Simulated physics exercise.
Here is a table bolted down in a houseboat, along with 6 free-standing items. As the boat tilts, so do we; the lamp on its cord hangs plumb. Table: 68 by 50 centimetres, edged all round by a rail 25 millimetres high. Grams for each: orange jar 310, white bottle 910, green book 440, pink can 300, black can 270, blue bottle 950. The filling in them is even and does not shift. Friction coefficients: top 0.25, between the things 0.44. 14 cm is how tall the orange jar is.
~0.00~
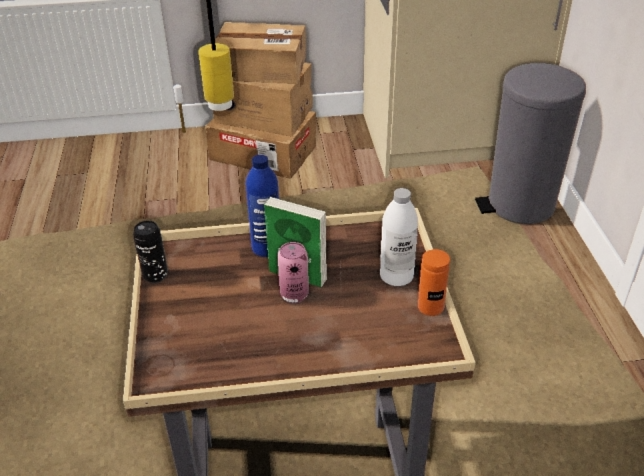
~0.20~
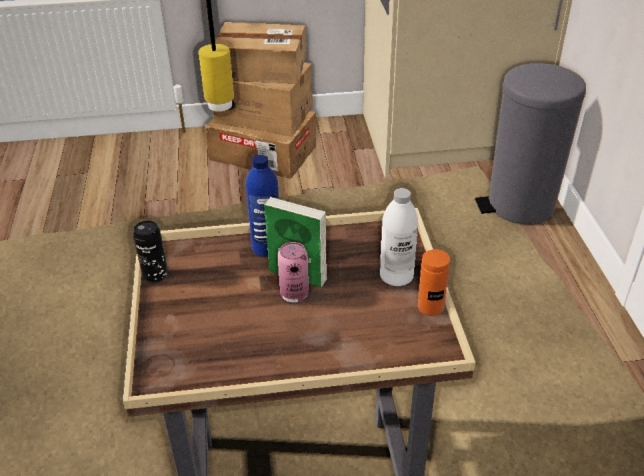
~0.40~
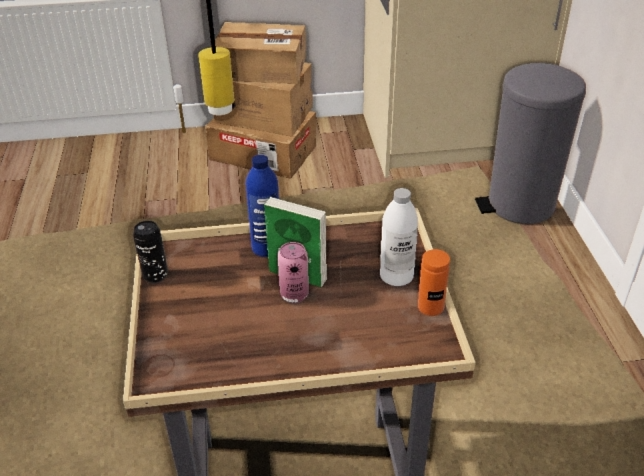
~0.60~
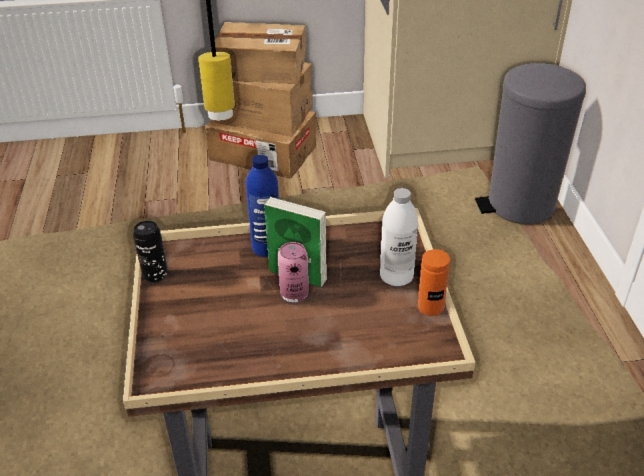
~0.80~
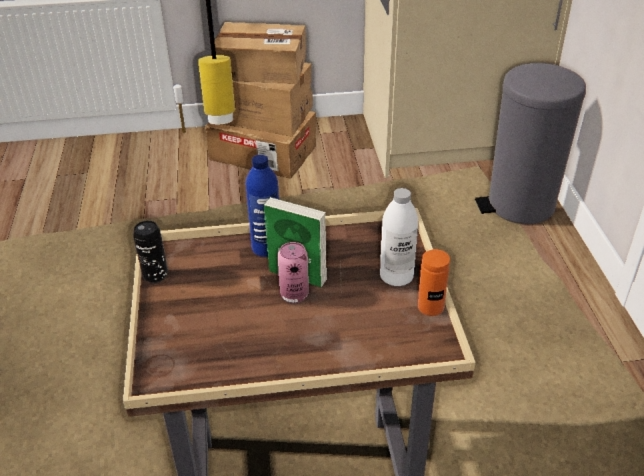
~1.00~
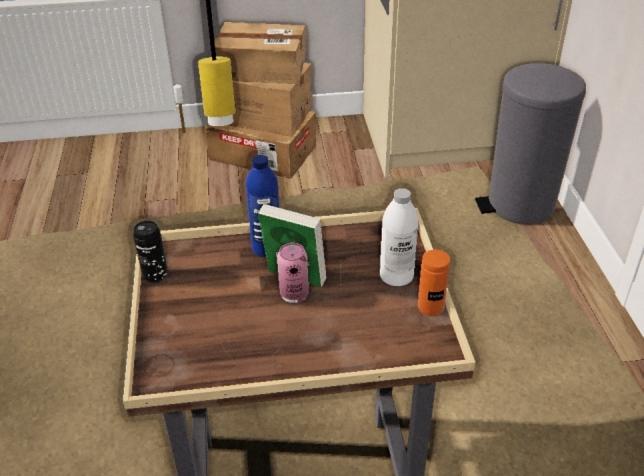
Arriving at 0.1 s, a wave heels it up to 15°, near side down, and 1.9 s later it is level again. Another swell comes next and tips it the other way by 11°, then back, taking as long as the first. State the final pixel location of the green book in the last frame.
Its final location is about (286, 313).
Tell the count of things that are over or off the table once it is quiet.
That makes 1.
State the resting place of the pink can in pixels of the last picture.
Near (274, 353).
After 1.20 s, boat heeled 14°, near side down; green book tipped 27° from how it sat near (288, 258); pink can slid 6 cm.
After 1.40 s, boat heeled 11°, near side down; green book tipped 60° from how it sat near (286, 283); pink can slid 16 cm.
After 1.50 s, boat heeled 8°, near side down; green book on its side near (286, 309); pink can slid 22 cm.
At rest (4.4 s), tipped over on the table, green book; not toppled but over 5 cm from the start, pink can; the other 4 in place, give or take 5 cm. In the last view, green book near (286, 313).
